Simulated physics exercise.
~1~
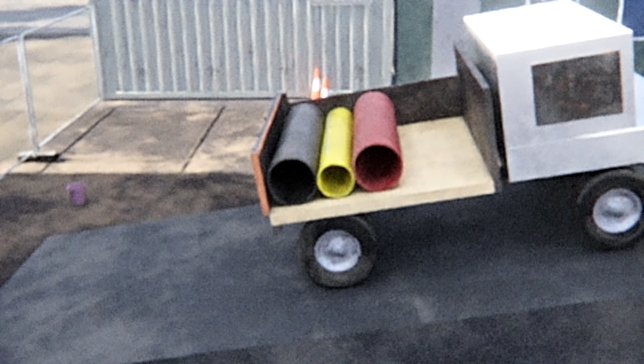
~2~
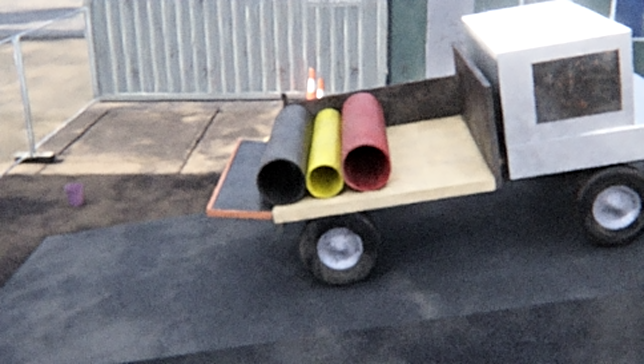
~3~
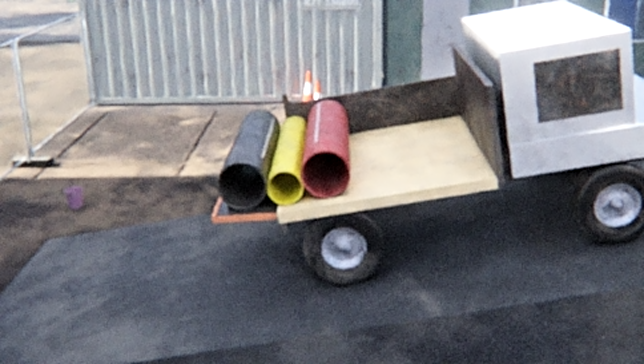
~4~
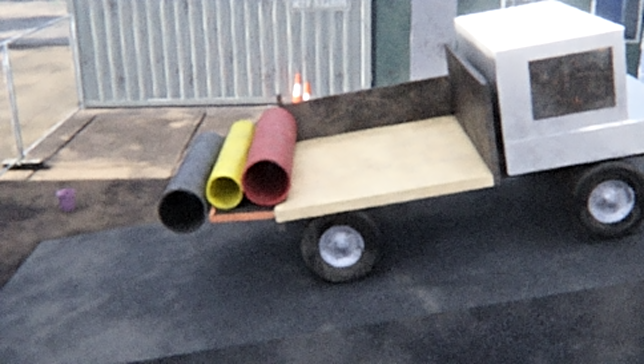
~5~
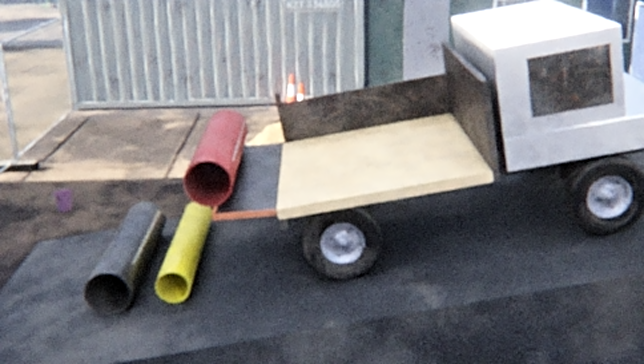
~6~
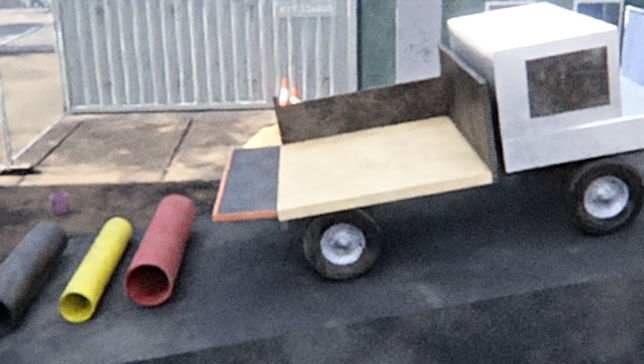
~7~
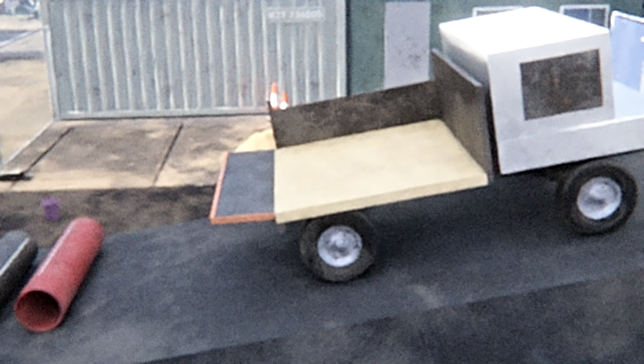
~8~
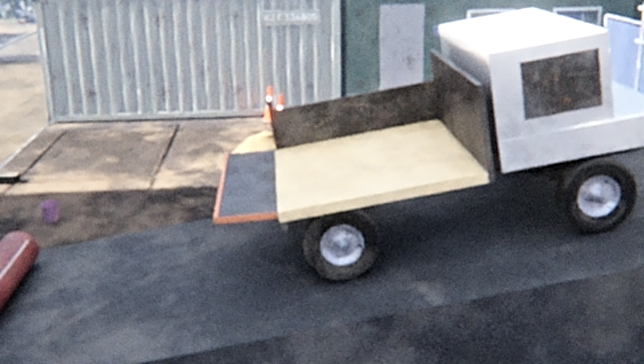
On a sloping road, a truck's tailgate drops and three pipes roll off leftward.
